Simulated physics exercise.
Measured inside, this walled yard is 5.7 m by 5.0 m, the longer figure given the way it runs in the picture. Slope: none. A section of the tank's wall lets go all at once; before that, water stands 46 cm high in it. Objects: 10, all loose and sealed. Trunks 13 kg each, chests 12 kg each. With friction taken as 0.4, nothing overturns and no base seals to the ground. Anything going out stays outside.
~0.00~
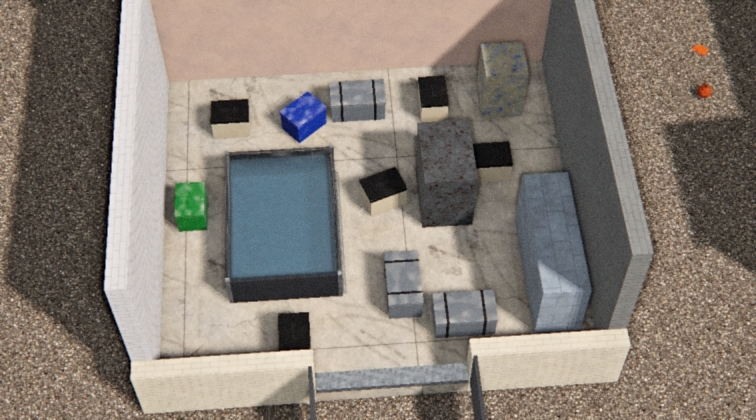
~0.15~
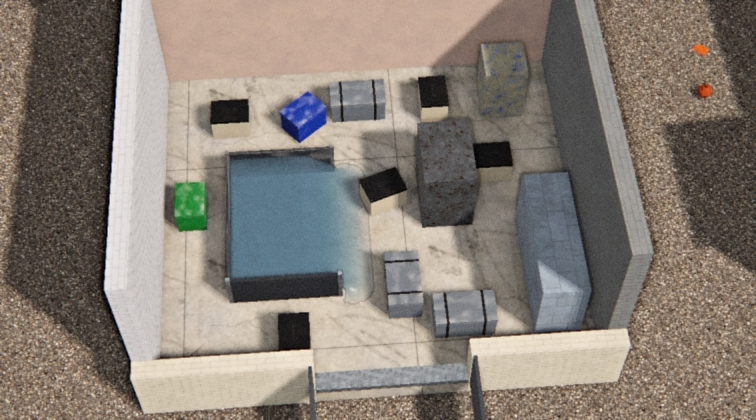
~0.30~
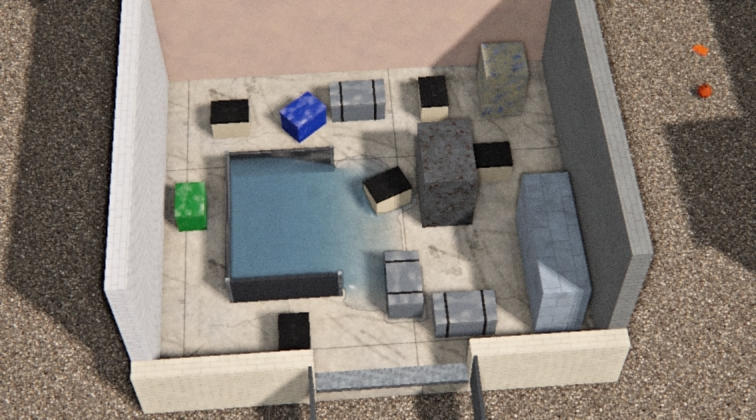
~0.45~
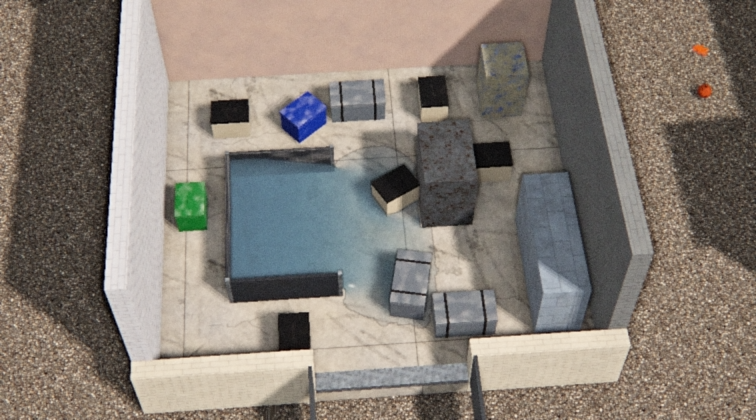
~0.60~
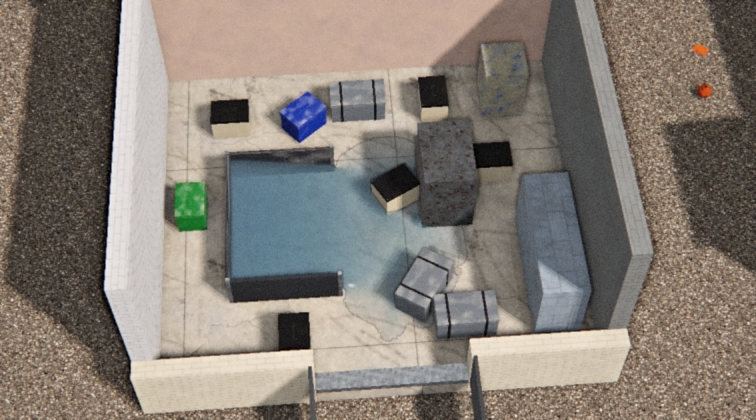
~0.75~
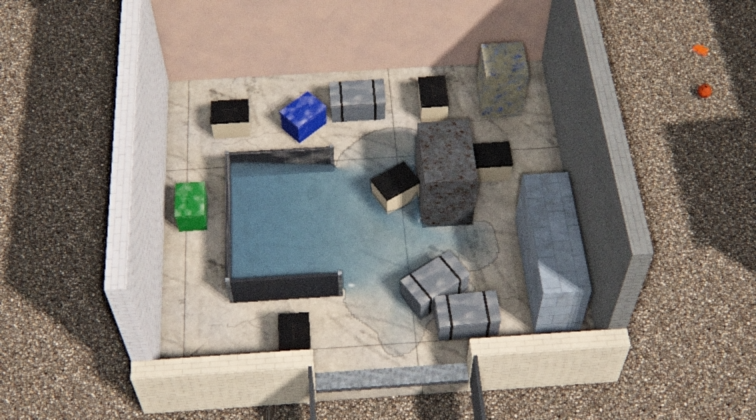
Walled yard seen from above, with water spreading from a tank's open right side, nudging a black-topped box, then turning a grey strapped trunk.
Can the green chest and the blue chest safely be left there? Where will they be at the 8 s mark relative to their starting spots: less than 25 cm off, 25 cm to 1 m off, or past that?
At that mark: Green chest - less than 25 cm off; blue chest - 25 cm to 1 m off.
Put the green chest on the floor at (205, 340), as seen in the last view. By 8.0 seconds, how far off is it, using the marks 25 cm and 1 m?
Short answer: It hardly moves.
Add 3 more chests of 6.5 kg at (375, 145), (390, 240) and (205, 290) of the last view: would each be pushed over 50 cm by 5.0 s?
Beyond it, beyond it, within it.
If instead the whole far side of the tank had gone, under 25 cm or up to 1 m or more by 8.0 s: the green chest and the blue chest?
Under that change the green chest would be borne far and the blue chest would be borne far.
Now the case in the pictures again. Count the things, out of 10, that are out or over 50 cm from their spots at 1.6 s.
The number I get is 1.
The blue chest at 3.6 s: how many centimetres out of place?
0 cm, give or take.
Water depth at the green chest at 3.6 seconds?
About 0 cm.
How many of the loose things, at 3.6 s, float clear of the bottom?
Count: 4.
After 1.6 s the green chest is near (190, 199), 0.0 m from its start, aground; the blue chest is near (303, 109), 0.0 m from its start, aground; 0 of 10 are out; 2 afloat.
After 3.6 s the green chest is near (190, 199), 0.0 m from its start, aground; the blue chest is near (303, 109), 0.0 m from its start, aground; 0 of 10 are out; 4 afloat.
After 5.6 s the green chest is near (190, 199), 0.0 m from its start, aground; the blue chest is near (302, 109), 0.0 m from its start, aground; 1 of 10 are out; 4 afloat.
After 8.0 s the green chest is near (190, 199), 0.0 m from its start, aground; the blue chest is near (270, 106), 0.5 m from its start, afloat; 1 of 10 are out; 5 afloat.
